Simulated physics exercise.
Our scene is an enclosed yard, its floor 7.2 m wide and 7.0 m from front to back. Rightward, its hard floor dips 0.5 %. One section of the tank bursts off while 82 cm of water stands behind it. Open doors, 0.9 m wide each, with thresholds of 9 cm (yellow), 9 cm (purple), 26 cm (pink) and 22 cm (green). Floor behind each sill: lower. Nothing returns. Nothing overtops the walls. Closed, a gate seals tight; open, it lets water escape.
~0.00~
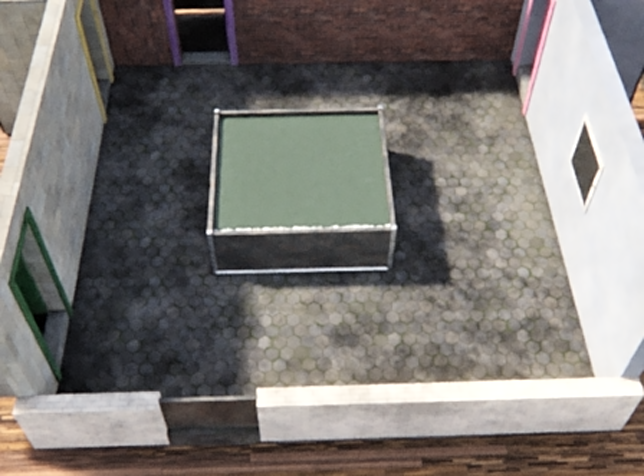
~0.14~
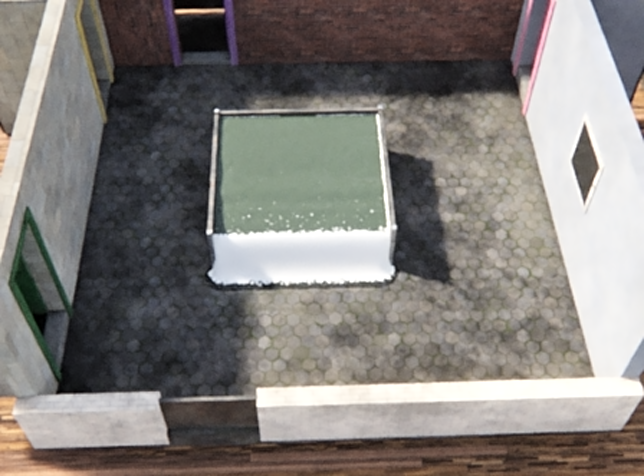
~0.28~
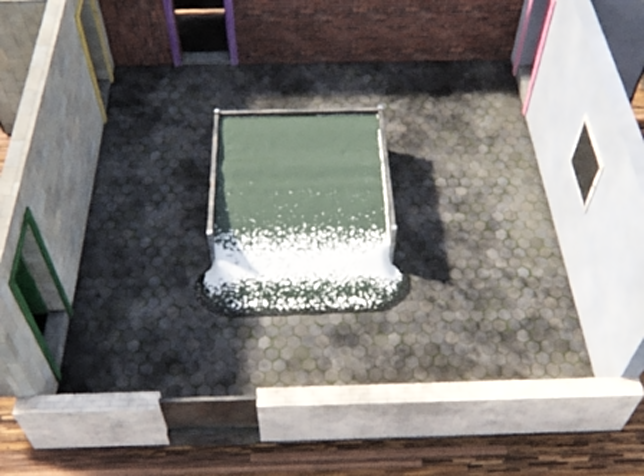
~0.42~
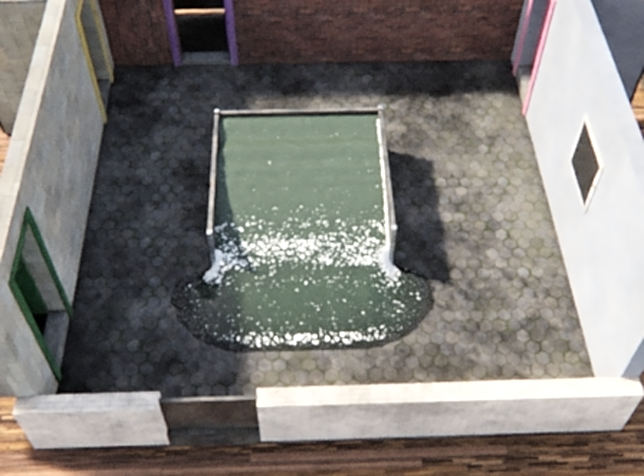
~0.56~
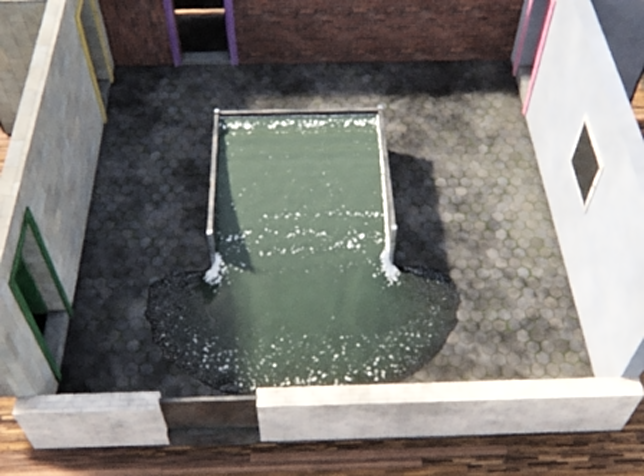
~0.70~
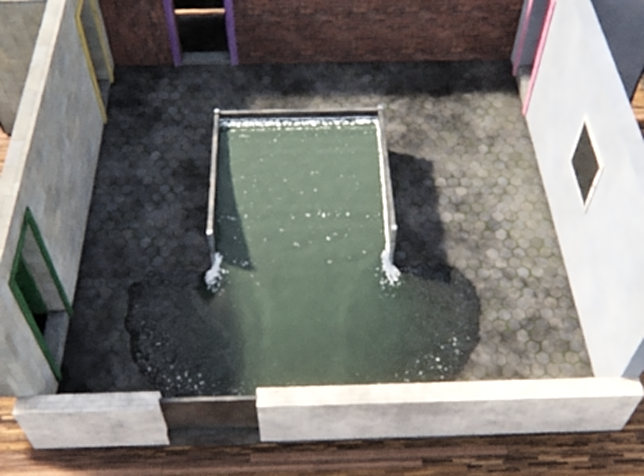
In a walled yard with a dark paved floor, the near side of a square tank of green water gives way, and water pours out in a white, foaming sheet, then spreads across the paving toward the low front wall.
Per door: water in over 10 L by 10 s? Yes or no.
Yellow door yes, purple door yes, pink door no, green door yes.
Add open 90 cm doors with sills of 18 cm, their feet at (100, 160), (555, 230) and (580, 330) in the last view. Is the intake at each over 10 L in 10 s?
Check each in turn: The first fails, the second fails, the third succeeds.
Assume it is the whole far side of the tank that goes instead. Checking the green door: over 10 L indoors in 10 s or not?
Then green does not exceed it.
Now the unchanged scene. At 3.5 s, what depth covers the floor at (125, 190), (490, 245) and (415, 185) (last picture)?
I'd read it as roughly 5, 5 and 0 cm, in that order.
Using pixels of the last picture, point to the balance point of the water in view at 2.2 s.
Close to (304, 307) in the last picture.
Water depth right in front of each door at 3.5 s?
Depths: Yellow door 0 cm, purple door 0 cm, pink door 1 cm, green door 33 cm.
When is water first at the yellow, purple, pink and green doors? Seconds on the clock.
Times: Yellow 3.8 seconds, purple 4.5 seconds, pink 3.6 seconds, green 1.4 seconds.
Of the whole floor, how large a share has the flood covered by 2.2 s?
Roughly 30 % of the floor.
After 1.4 s water covers 30 % of the floor and is deepest (56 cm) near (303, 414); yellow door not reached, purple door not reached, pink door not reached, green door 1 cm at the sill, 0 L in.
After 2.2 s water covers 30 % of the floor and is deepest (56 cm) near (53, 421); yellow door not reached, purple door not reached, pink door not reached, green door 26 cm at the sill, 0 L in.
After 3.5 s water covers 60 % of the floor and is deepest (40 cm) near (577, 406); yellow door not reached, purple door not reached, pink door not reached, green door 33 cm at the sill, 52 L in.
After 6.0 s water covers 95 % of the floor and is deepest (24 cm) near (305, 66); yellow door 6 cm at the sill, 0 L in, purple door 20 cm at the sill, 59 L in, pink door 8 cm at the sill, 0 L in, green door 14 cm at the sill, 77 L in.
After 10.0 s water covers 100 % of the floor and is deepest (20 cm) near (523, 141); yellow door 17 cm at the sill, 43 L in, purple door 12 cm at the sill, 150 L in, pink door 16 cm at the sill, 0 L in, green door 5 cm at the sill, 78 L in.
